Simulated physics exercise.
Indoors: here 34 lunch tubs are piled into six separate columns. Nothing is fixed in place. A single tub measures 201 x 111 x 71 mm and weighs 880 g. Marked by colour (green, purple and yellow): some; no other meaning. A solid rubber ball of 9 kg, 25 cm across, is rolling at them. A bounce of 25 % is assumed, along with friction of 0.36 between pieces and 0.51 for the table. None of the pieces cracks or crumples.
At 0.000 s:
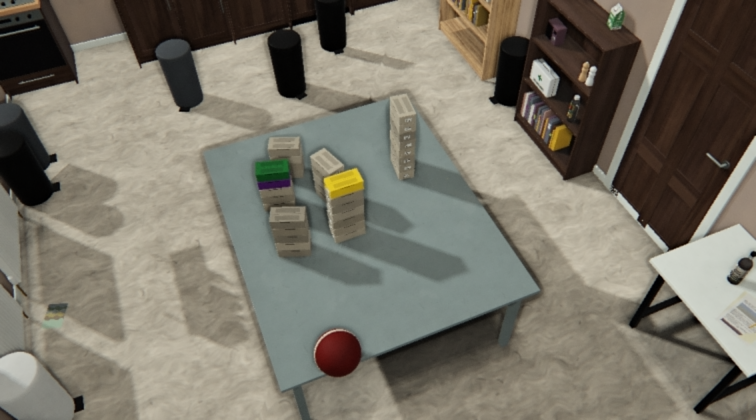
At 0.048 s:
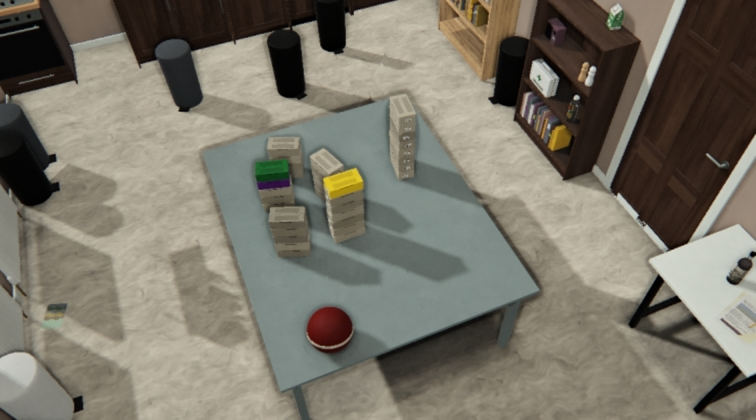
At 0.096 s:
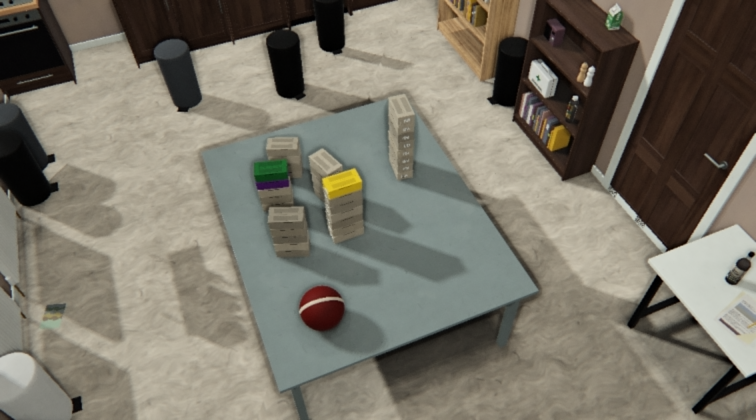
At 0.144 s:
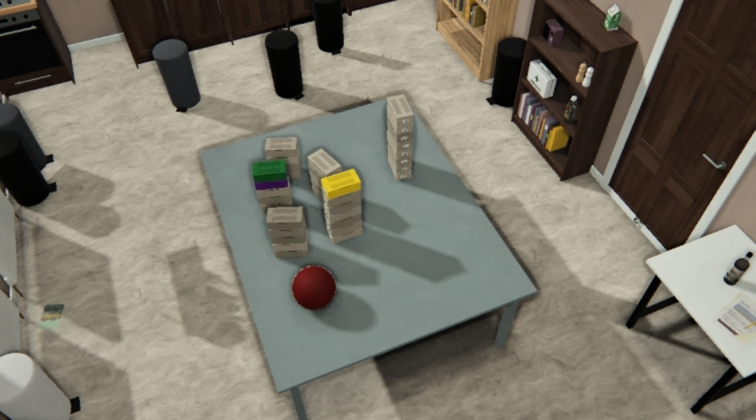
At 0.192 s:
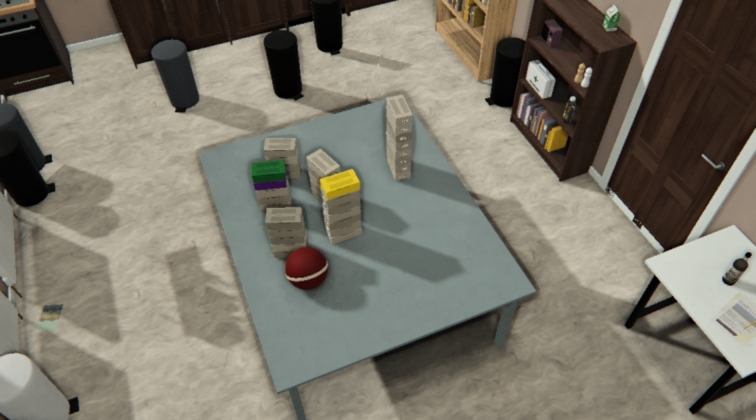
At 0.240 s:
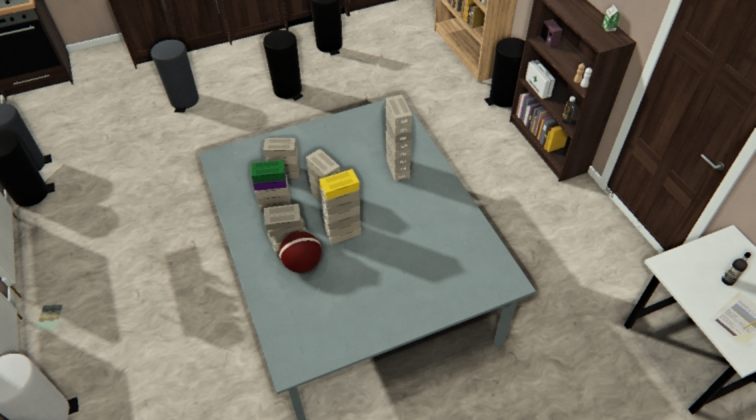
A blue-gray table held several stacks of pale boxes, with green, purple and yellow ones among them, as a red ball rolled from the near edge across it and bumped into the closest stack.
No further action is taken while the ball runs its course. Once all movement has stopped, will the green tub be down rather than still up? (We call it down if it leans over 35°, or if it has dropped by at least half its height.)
It ends up down.
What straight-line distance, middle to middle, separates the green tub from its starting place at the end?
Distance start to end: Approx. 33 cm.
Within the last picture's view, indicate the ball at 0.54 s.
Near (295, 196).
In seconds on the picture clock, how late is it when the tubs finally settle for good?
Near 2.0 s.
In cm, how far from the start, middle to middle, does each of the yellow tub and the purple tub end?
Yellow ends up 0 cm away; purple ends up 56 cm away.
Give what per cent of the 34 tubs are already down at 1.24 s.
By then, 30 per cent.
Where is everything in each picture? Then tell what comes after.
In the first picture (pixels give the middle of a visible side; the camera pans a little), ball (338, 353) 62 cm from contact, 3.0 m/s; green tub (272, 167); yellow tub (344, 180); purple tub (274, 185); none has stirred.
In the second picture, ball (330, 330) 48 cm from contact, 3.0 m/s; green tub (272, 167).
In the third picture, ball (322, 308) 34 cm from contact, 3.0 m/s; green tub (270, 167).
In the fourth picture, ball (314, 288) 20 cm from contact, 3.0 m/s; green tub (269, 167).
In the fifth picture, ball (307, 269) 53 mm from contact, 3.0 m/s; green tub (268, 168).
In the sixth picture, ball (301, 252) after contact, 2.0 m/s; green tub (268, 168); yellow tub (339, 181); purple tub (270, 186); steepest lean 10°, the tub at (282, 214); movement in 5 of them.
After 0.36 s, ball still moving; 2 of the 34 tubs down; green tub 10° from how it stood; purple tub 9° from how it stood.
After 0.54 s, ball still moving; 4 of the 34 tubs down; green tub 36° from how it stood, 49 mm lower; purple tub 37° from how it stood.
After 0.80 s, ball still moving; 8 of the 34 tubs down; green tub on its side; purple tub 65° from how it stood, 12 cm lower.
After 1.24 s, ball at rest; 11 of the 34 tubs down; green tub on its side; purple tub on its side.
In the end (2.0 s), ball at rest; 11 of the 34 tubs down; green tub on its side; purple tub upside down; yellow tub unmoved. From the last view, middles, green tub near (240, 186), purple tub near (211, 175).
